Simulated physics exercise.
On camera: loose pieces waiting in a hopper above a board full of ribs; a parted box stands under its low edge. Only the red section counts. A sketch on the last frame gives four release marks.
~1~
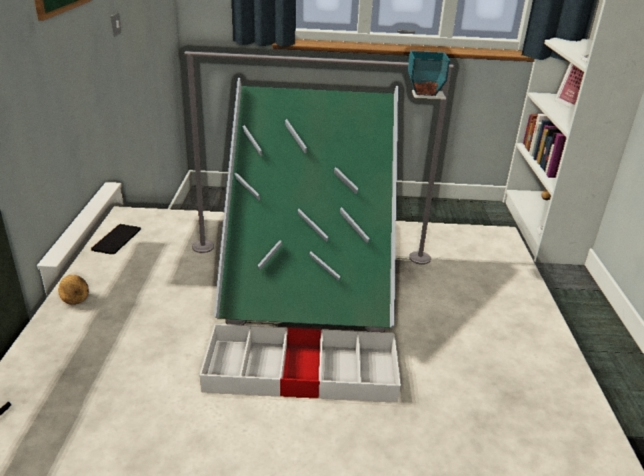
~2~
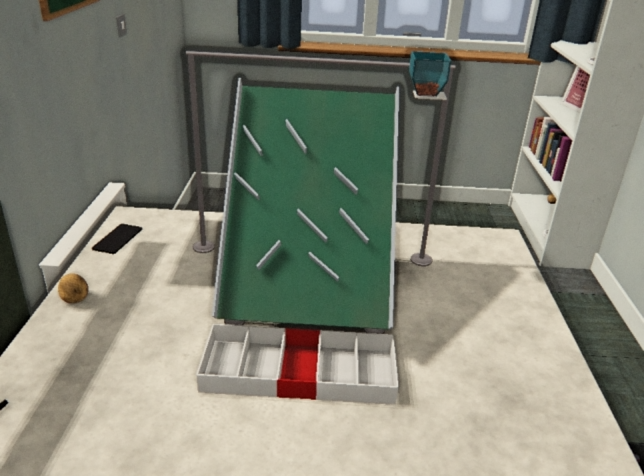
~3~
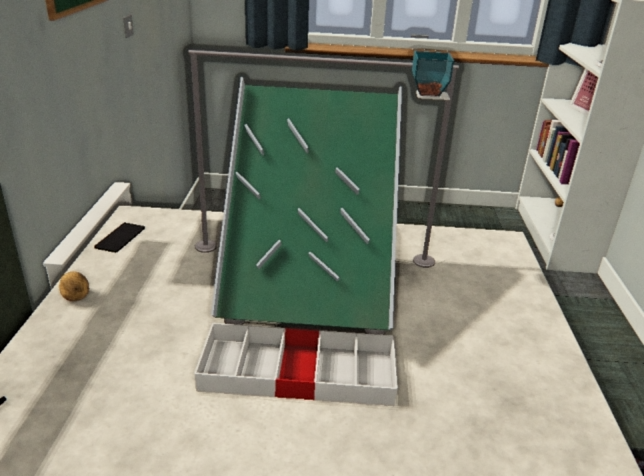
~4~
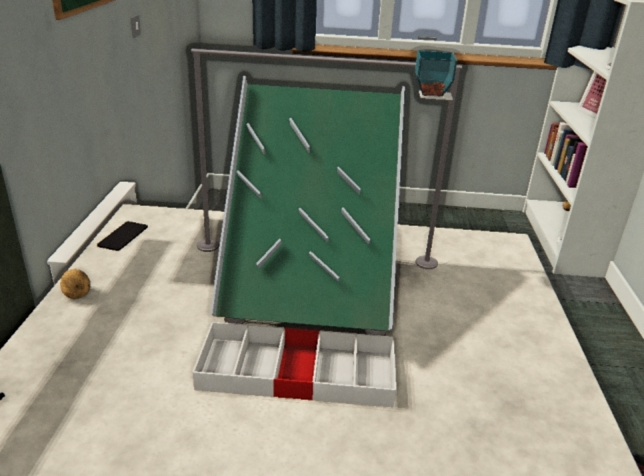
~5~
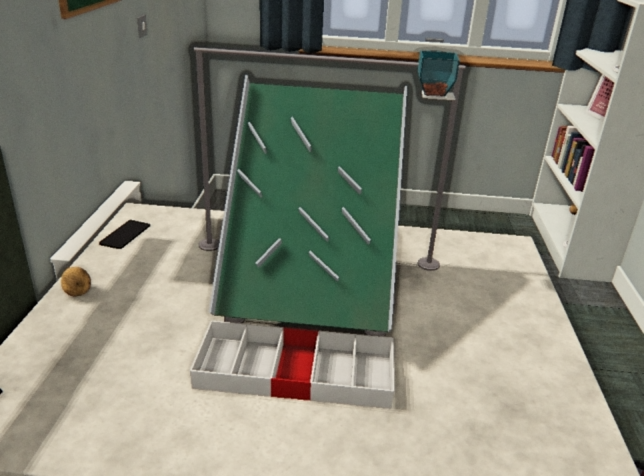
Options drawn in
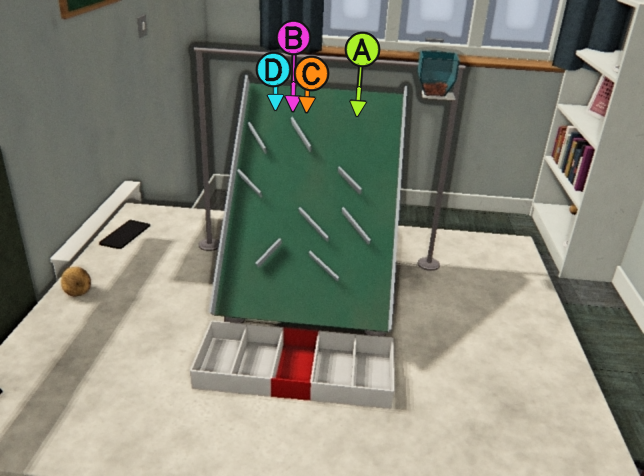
A green sloping board with slanted ribs stood over a white divided box with a red middle section, a small container perched above it; only the view shifted slightly, while everything in the room stayed still.
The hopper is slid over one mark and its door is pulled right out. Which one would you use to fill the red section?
It is D.
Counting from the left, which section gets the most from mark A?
It is the fifth one.
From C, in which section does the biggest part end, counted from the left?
The fifth from the left.
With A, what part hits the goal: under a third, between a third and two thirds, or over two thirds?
It is under a third.
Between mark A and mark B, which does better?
B it is.
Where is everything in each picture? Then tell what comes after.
In the first frame, hopper near (425, 87), clay pellets, door shut.
In the second frame, ribs (244, 126) to (261, 151), (286, 120) to (306, 148), (235, 173) to (258, 195).
In the third frame, ribs (336, 168) to (359, 190), (298, 209) to (327, 238), (341, 208) to (369, 240).
In the fourth frame, ribs (257, 264) to (280, 239), (310, 252) to (339, 278).
In the fifth frame, red section near (291, 388), number 3 of 5 from the left.
On the marked copy, mark A meets the board at (357, 110); mark B meets the board at (292, 105); mark C meets the board at (306, 106); mark D meets the board at (275, 104).
With A, none at all in the red section, the whole lot in other sections.
With B, a small share in the red section, the bulk in other sections.
With C, only a few in the red section, all but a few in other sections.
With D, close to half in the red section, close to half in other sections.
